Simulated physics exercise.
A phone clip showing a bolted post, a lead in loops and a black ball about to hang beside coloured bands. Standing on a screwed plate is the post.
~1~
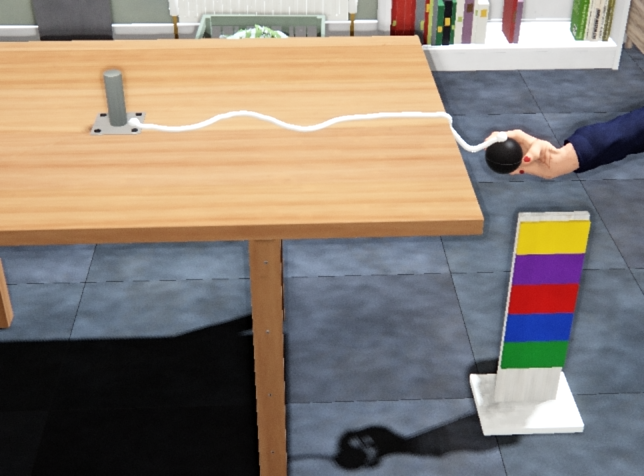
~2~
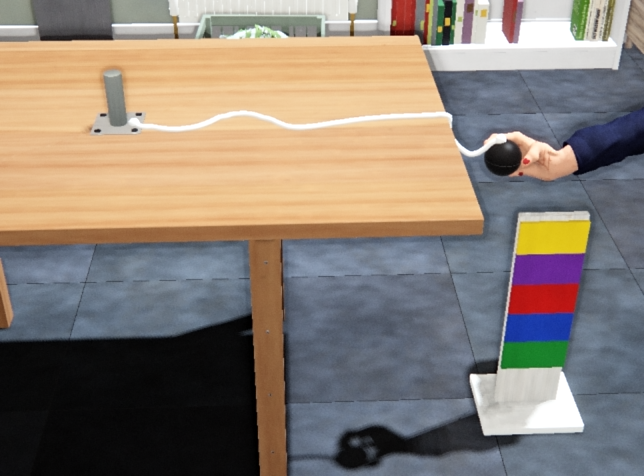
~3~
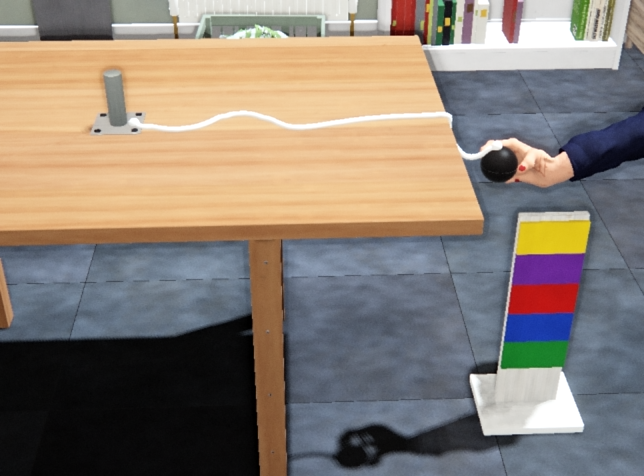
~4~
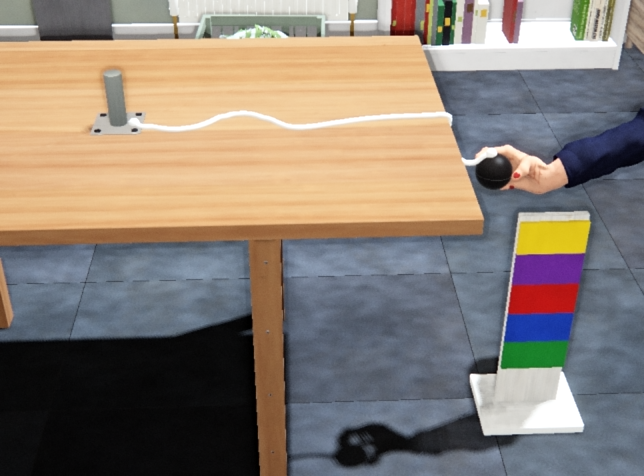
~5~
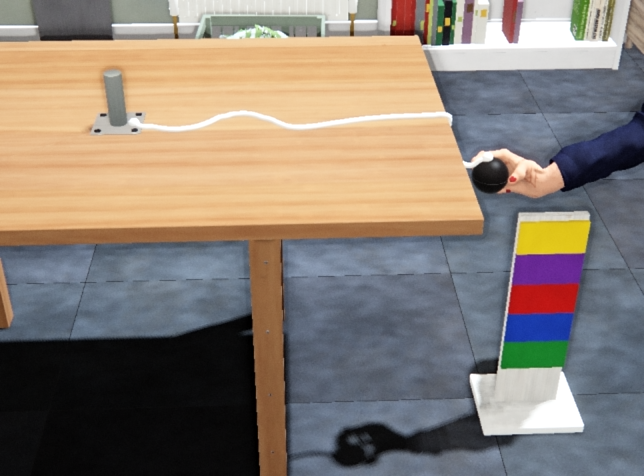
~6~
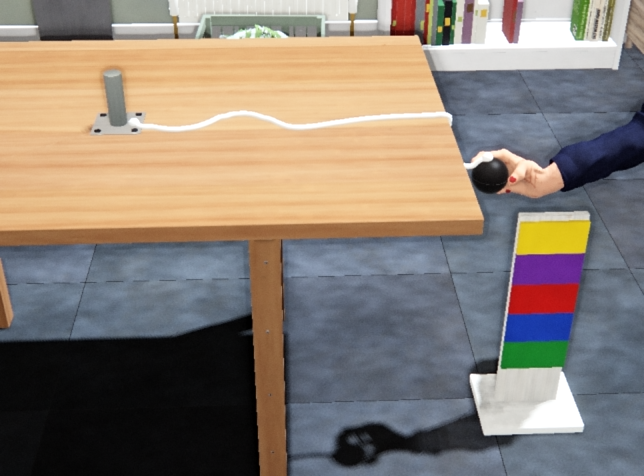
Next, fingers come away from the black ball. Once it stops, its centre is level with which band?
The yellow band.
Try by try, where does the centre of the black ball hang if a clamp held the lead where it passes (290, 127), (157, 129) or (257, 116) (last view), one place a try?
Respectively (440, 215), (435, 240) and (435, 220).
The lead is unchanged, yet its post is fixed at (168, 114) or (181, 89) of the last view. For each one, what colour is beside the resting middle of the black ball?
Answer, in order: Purple, purple.
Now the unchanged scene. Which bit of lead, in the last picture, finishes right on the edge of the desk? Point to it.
Location: About (421, 116).
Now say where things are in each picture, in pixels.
In the first picture, black ball (504, 156); yellow (554, 239); purple (548, 270); red (544, 300); blue (539, 328); green (535, 356).
In the second picture, black ball (503, 157); lead through (165, 129) (232, 115) (302, 128) (374, 119) (448, 125).
In the third picture, black ball (499, 164).
In the fourth picture, black ball (494, 172); lead through (165, 129) (232, 115) (302, 128) (374, 119) (448, 125).
In the fifth picture, black ball (490, 175).
In the sixth picture, black ball (490, 175); lead through (165, 129) (232, 115) (302, 128) (374, 119) (448, 125).
Early on, ball near (430, 238); level with yellow.
Midway, ball near (464, 237); level with yellow.
Finally, ball near (435, 239); level with yellow. Its centre hangs level with the yellow band.
